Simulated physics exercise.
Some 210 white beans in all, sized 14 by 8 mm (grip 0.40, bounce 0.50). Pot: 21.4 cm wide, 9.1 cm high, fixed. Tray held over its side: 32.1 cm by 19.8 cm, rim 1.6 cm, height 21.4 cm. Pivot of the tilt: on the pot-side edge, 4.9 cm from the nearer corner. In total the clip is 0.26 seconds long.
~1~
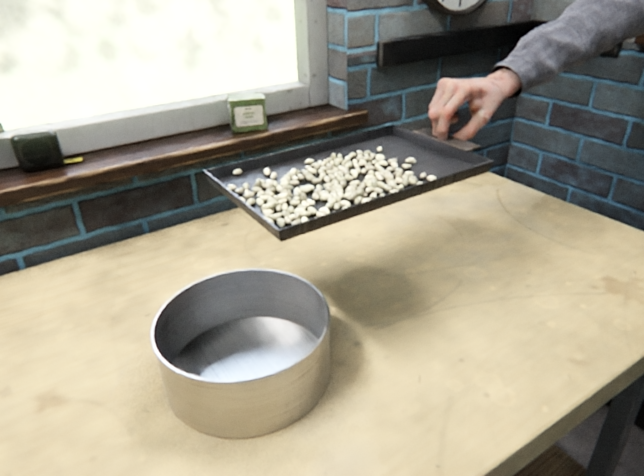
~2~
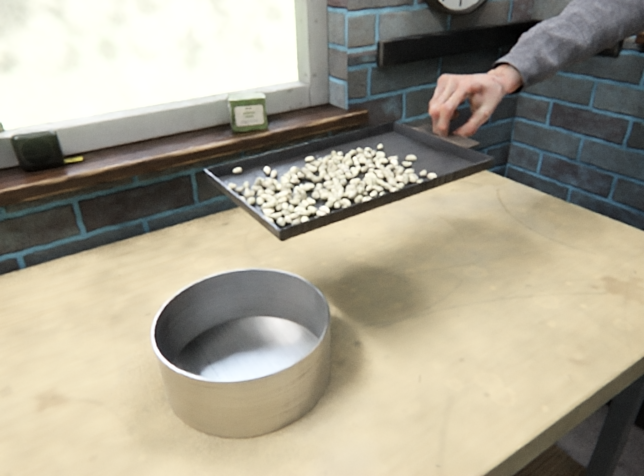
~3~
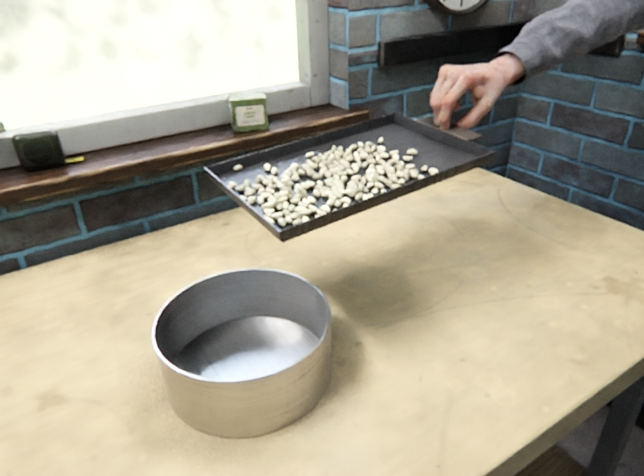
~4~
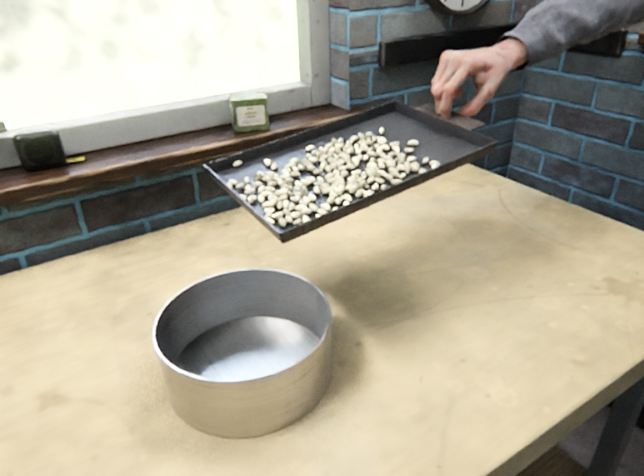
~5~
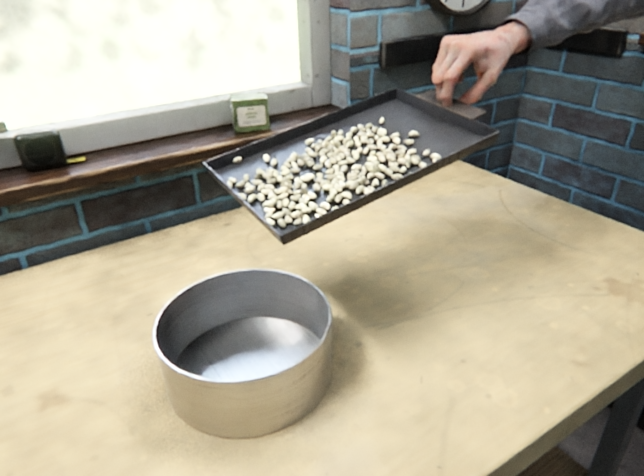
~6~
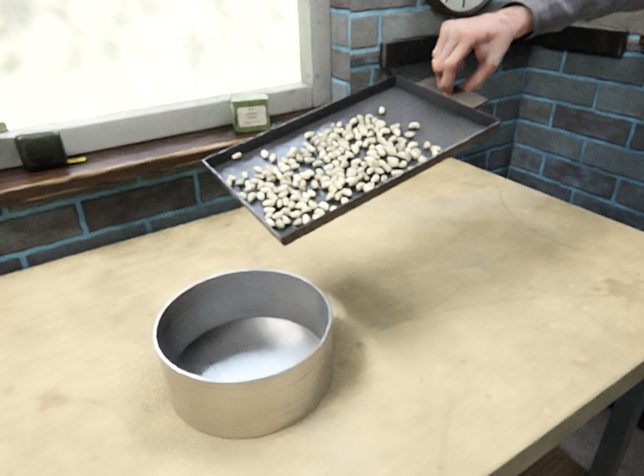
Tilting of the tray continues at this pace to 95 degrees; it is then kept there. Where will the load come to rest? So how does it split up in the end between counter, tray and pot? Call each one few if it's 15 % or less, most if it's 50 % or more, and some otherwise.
I'd say counter few, tray few, pot most.
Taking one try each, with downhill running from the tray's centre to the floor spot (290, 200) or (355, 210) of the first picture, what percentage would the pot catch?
Approximately 90 percent, then 70 percent.
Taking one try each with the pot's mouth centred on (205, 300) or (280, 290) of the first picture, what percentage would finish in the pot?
That gives roughly 25 per cent and then 45 per cent.
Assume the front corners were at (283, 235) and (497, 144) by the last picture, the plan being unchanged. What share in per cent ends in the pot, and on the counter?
That works out as pot 85 and counter 15.
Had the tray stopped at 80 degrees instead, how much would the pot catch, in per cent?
The pot would get around 90 per cent.
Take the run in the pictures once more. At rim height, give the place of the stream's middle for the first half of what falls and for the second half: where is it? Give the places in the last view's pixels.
At roughly (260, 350) first, later on at (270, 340).
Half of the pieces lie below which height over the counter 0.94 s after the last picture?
Median height: Approx. 20 cm.
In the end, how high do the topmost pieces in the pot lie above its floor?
Measured height: Approx. 2.5 cm.
Then, 0.57 s after the last picture, tilt 52 degrees; the tray holds 100 %, the pot 0 %.
Then, 0.94 s after the last picture, tilt 77 degrees; the tray holds 55 %, the pot 20 %.
Then, 1.41 s after the last picture, tilt 95 degrees; the tray holds 0 %, the pot 95 %.
In the end, counter 5 %, tray 0 %, pot 95 %.
